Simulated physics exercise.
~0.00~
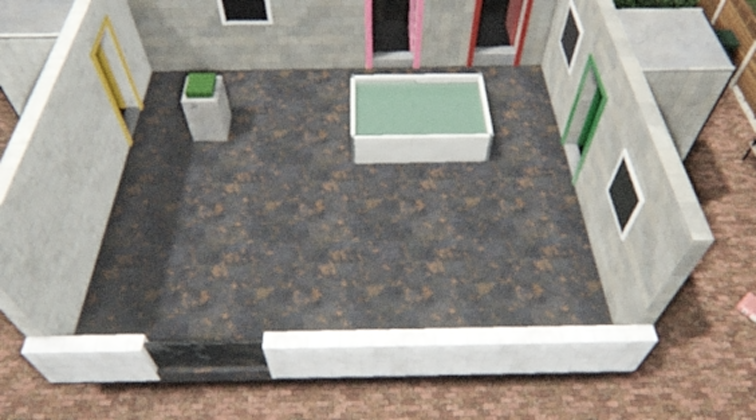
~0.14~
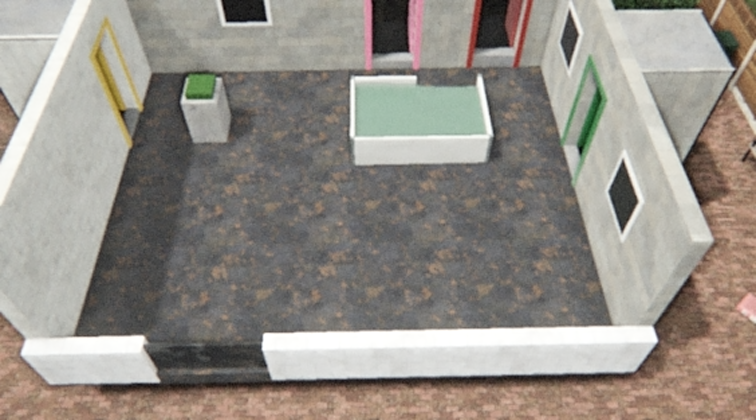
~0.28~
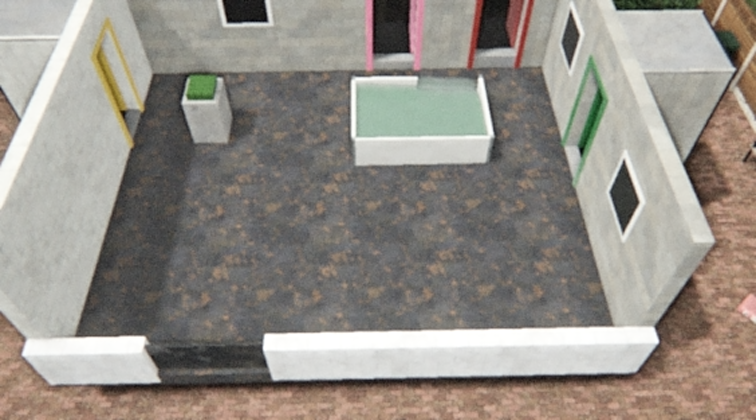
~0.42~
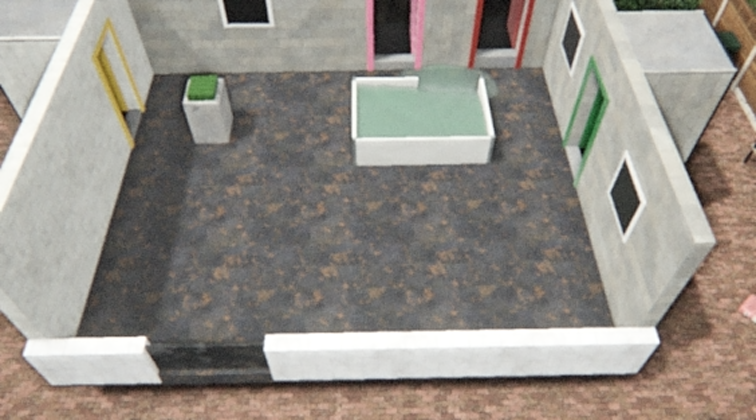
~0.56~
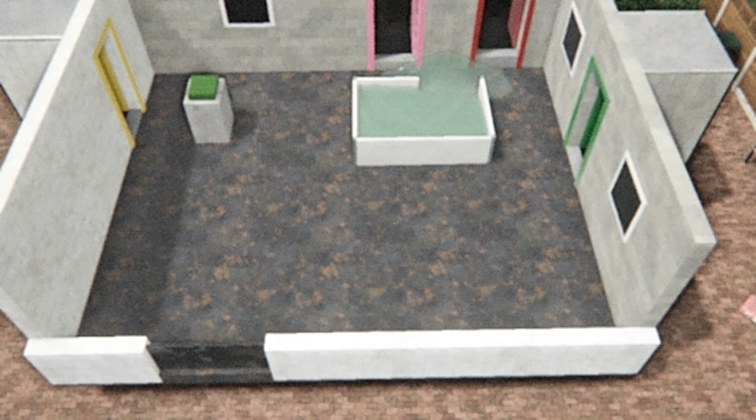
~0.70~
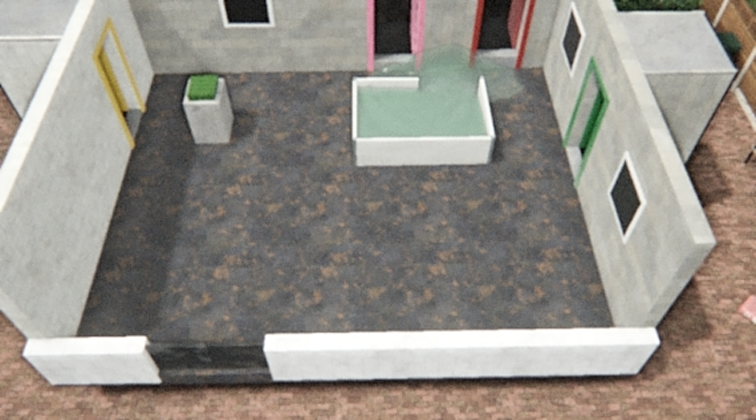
In a walled back court, water pours from the tank's far side and spreads behind it.
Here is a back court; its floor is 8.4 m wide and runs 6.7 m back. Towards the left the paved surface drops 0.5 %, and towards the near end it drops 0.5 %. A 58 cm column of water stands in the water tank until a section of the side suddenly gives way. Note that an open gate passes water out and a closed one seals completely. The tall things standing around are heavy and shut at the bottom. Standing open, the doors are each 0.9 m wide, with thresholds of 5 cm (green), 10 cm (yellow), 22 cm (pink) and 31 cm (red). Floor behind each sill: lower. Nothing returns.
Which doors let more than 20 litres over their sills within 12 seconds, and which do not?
In 12 seconds, the green door stays within 20 litres; the yellow door stays within 20 litres; the pink door stays within 20 litres; the red door stays within 20 litres.
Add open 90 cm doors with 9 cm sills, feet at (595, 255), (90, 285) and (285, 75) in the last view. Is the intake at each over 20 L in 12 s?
Less, less, less.
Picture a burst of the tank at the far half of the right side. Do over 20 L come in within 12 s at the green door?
So, green door: Out of bounds.
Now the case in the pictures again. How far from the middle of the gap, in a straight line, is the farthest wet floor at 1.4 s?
3.0 m.
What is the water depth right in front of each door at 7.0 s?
Depths in cm: Green 4, yellow 7, pink 8, red 11.
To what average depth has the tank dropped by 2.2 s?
The mean depth is some 32 cm.
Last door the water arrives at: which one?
Yellow.
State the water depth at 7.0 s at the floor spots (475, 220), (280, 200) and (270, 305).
First spot near 2 cm, second near 1 cm, third near 1 cm.
After 1.4 s water covers 10 % of the floor and is deepest (44 cm) near (448, 74); green door not reached, yellow door not reached, pink door 19 cm at the sill, 2 L in, red door 29 cm at the sill, 0 L in.
After 2.2 s water covers 15 % of the floor and is deepest (40 cm) near (540, 72); green door 3 cm at the sill, 0 L in, yellow door not reached, pink door 17 cm at the sill, 3 L in, red door 25 cm at the sill, 2 L in.
After 3.5 s water covers 40 % of the floor and is deepest (26 cm) near (533, 78); green door 6 cm at the sill, 0 L in, yellow door 7 cm at the sill, 0 L in, pink door 16 cm at the sill, 4 L in, red door 20 cm at the sill, 2 L in.
After 7.0 s water covers 70 % of the floor and is deepest (13 cm) near (439, 74); green door 4 cm at the sill, 1 L in, yellow door 7 cm at the sill, 9 L in, pink door 8 cm at the sill, 4 L in, red door 11 cm at the sill, 2 L in.
After 12.0 s water covers 90 % of the floor and is deepest (10 cm) near (69, 362); green door 2 cm at the sill, 2 L in, yellow door 5 cm at the sill, 9 L in, pink door 5 cm at the sill, 4 L in, red door 6 cm at the sill, 2 L in.
